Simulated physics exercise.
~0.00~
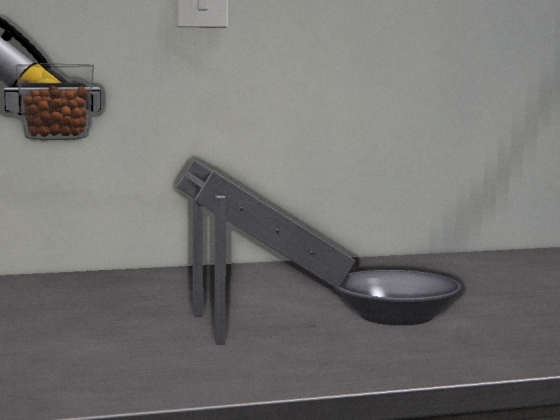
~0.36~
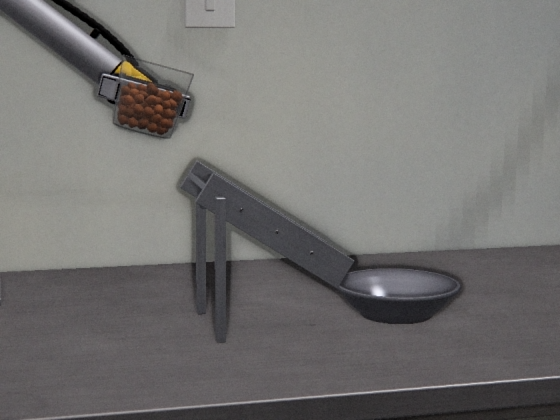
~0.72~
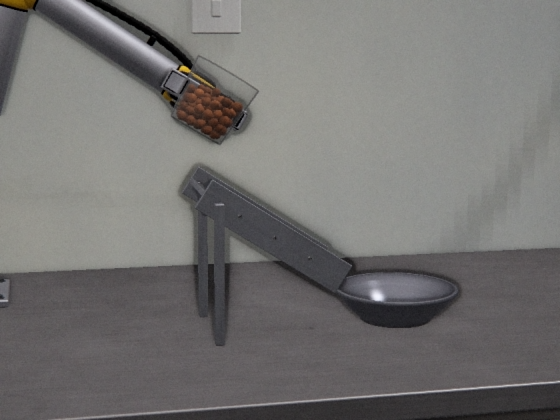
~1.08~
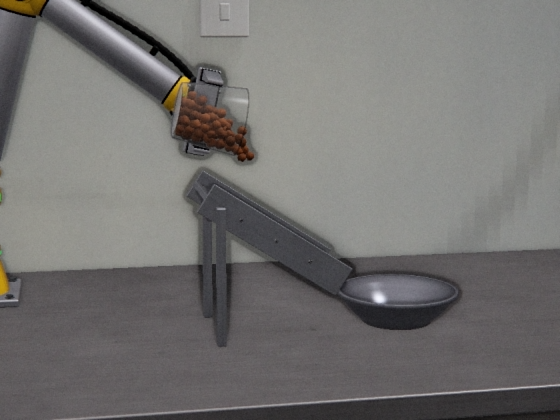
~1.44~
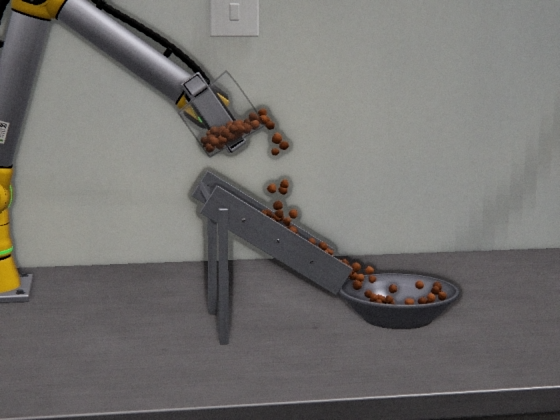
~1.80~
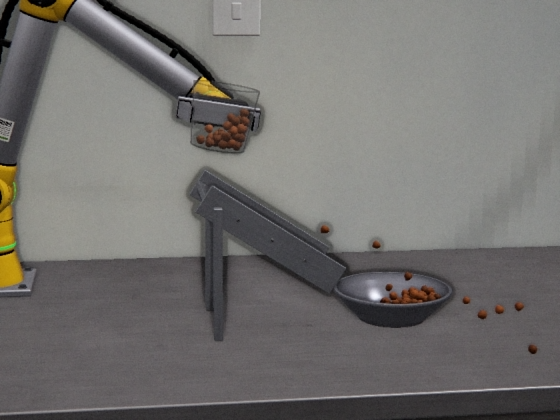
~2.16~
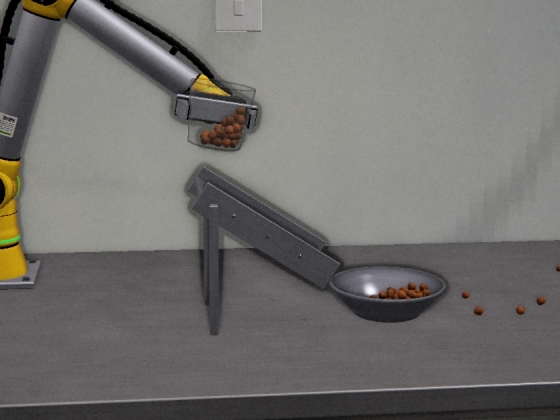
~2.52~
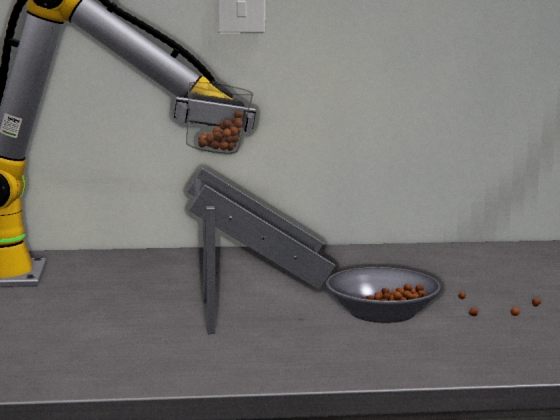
On a grey table top, a robot arm moved a clear beaker of hazelnuts rightward and tipped it over a sloping chute, sending many into a bowl, then tilted it back with some still inside, while a few nuts lay scattered beyond the bowl.
